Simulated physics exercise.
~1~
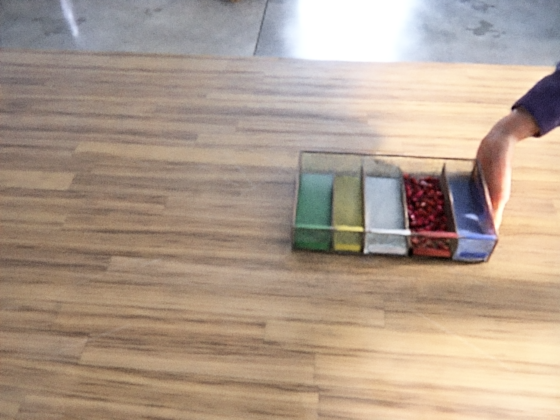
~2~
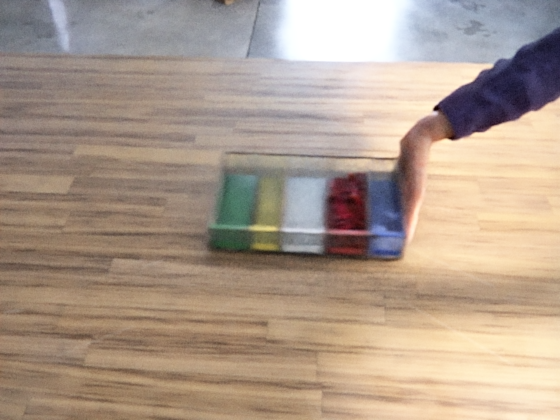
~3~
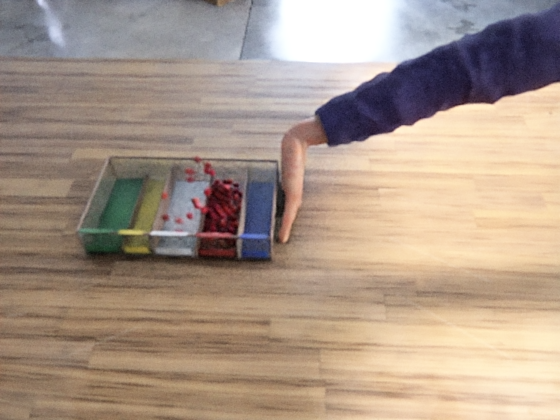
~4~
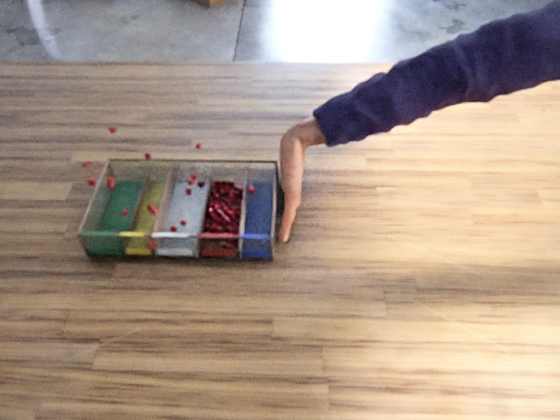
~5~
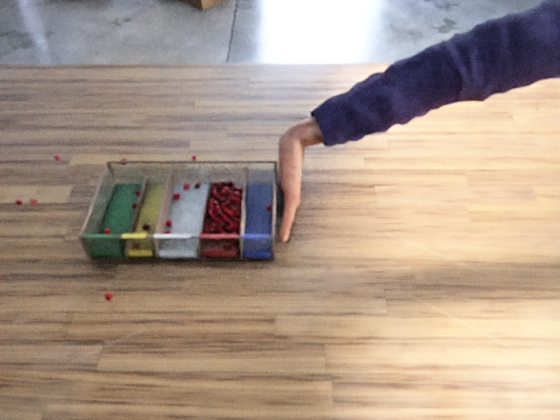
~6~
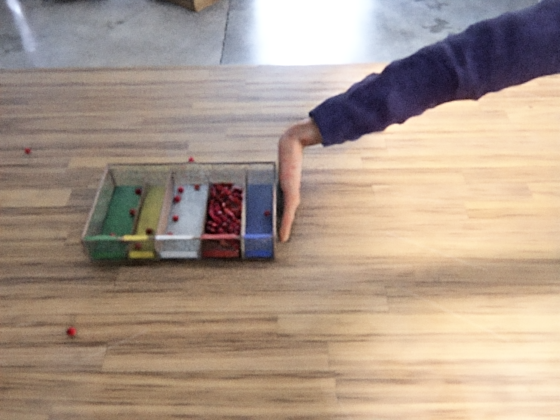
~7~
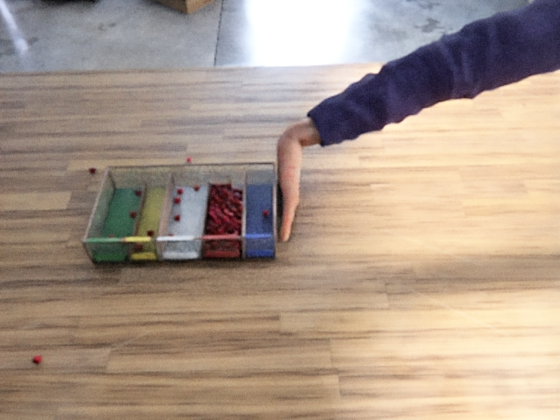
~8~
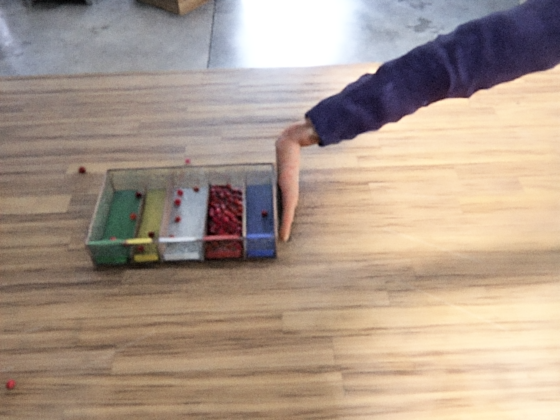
In this clip, a hand slides a clear divided tray with colored compartments leftward across a wooden surface and stops, sending small red pieces flying left. Most stay heaped in the red section, while some end up scattered in other compartments and a few lie outside the tray.
